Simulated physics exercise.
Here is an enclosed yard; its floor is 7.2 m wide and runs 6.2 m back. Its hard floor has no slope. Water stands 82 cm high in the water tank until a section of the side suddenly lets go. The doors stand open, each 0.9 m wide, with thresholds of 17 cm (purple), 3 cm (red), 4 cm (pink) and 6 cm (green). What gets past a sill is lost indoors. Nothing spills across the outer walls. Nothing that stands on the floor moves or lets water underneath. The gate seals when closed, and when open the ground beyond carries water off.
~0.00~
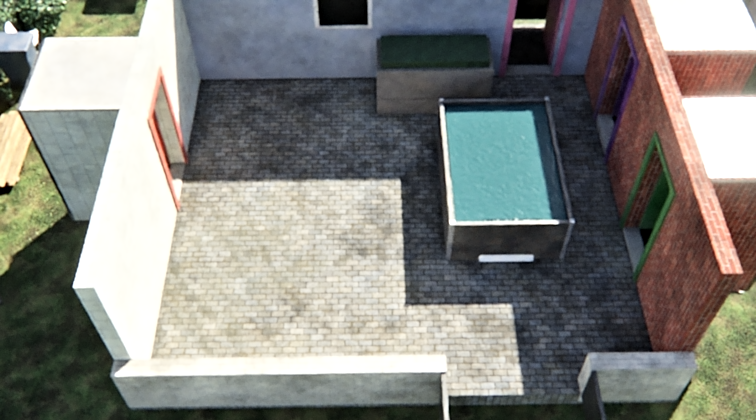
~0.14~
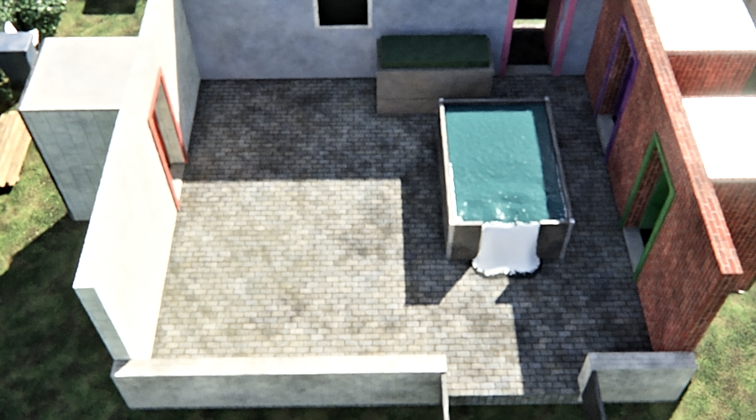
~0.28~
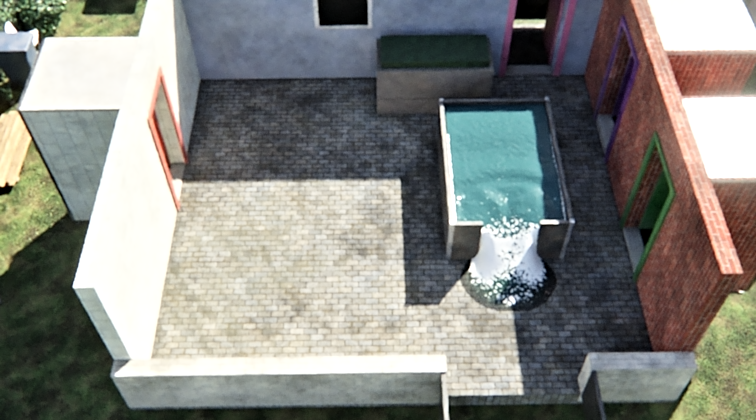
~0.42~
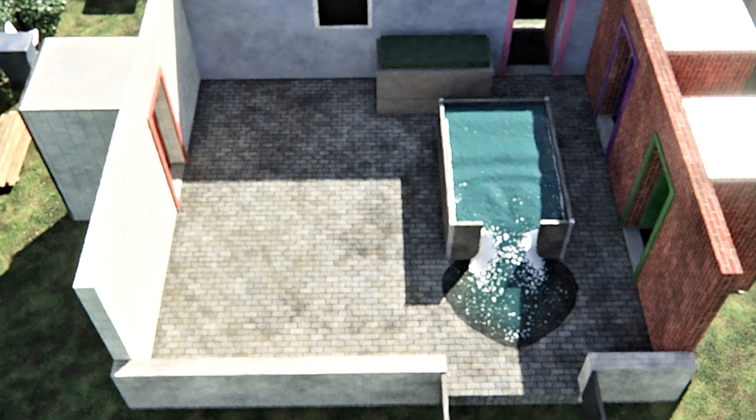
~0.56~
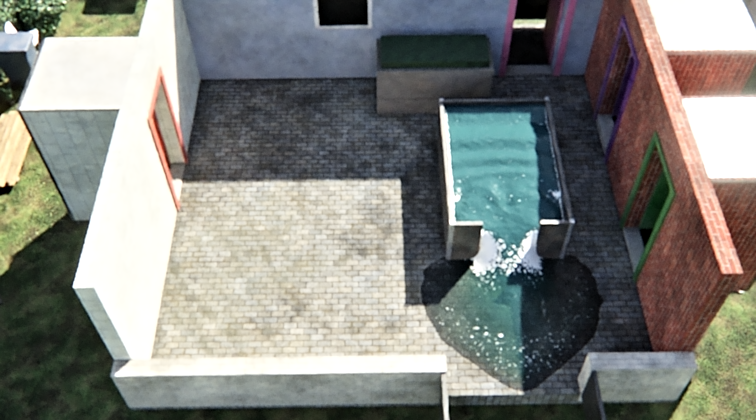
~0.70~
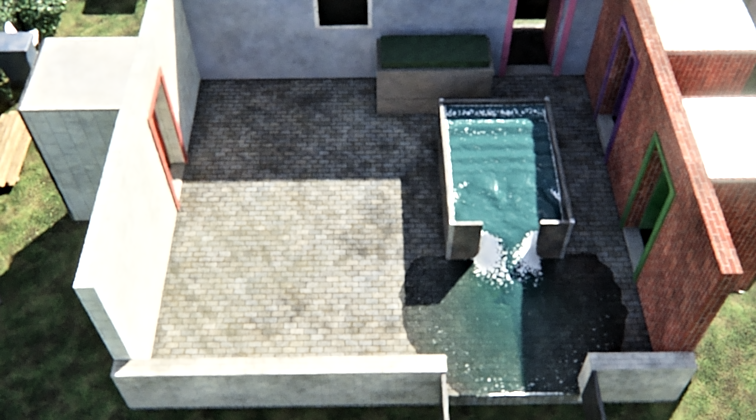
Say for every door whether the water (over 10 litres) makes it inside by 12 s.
The water let in: At the purple door it does not reach the limit; at the red door it stays under the limit; at the pink door it exceeds the limit; at the green door it stays under the limit.
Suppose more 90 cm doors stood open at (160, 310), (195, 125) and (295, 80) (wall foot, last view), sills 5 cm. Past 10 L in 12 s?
In that order: Over, under, under.
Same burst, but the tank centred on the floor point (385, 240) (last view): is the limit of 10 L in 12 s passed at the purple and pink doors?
Against that limit: Purple not over, pink above.
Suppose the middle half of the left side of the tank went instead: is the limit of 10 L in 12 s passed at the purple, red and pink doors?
Then: Purple not over, red above, pink below.
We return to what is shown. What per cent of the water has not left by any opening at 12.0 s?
Some 44 per cent remains.
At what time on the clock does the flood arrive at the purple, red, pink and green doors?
Arrival: Purple 3.6 s, red 4.5 s, pink 4.5 s, green 1.2 s.
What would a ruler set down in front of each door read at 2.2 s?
In cm: Purple 0, red 0, pink 0, green 2.
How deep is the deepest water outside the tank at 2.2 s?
Up to some 40 cm.
After 1.4 s water covers 20 % of the floor and is deepest (49 cm) near (504, 261); purple door not reached, red door not reached, pink door not reached, green door 2 cm at the sill, 0 L in.
After 2.2 s water covers 25 % of the floor and is deepest (40 cm) near (504, 261); purple door not reached, red door not reached, pink door not reached, green door 2 cm at the sill, 0 L in.
After 3.5 s water covers 40 % of the floor and is deepest (30 cm) near (504, 261); purple door not reached, red door not reached, pink door not reached, green door 7 cm at the sill, 1 L in.
After 7.0 s water covers 60 % of the floor and is deepest (18 cm) near (504, 261); purple door 5 cm at the sill, 0 L in, red door 2 cm at the sill, 0 L in, pink door 7 cm at the sill, 32 L in, green door 5 cm at the sill, 1 L in.
After 12.0 s water covers 85 % of the floor and is deepest (9 cm) near (504, 261); purple door 6 cm at the sill, 0 L in, red door 2 cm at the sill, 0 L in, pink door 7 cm at the sill, 72 L in, green door 2 cm at the sill, 1 L in.
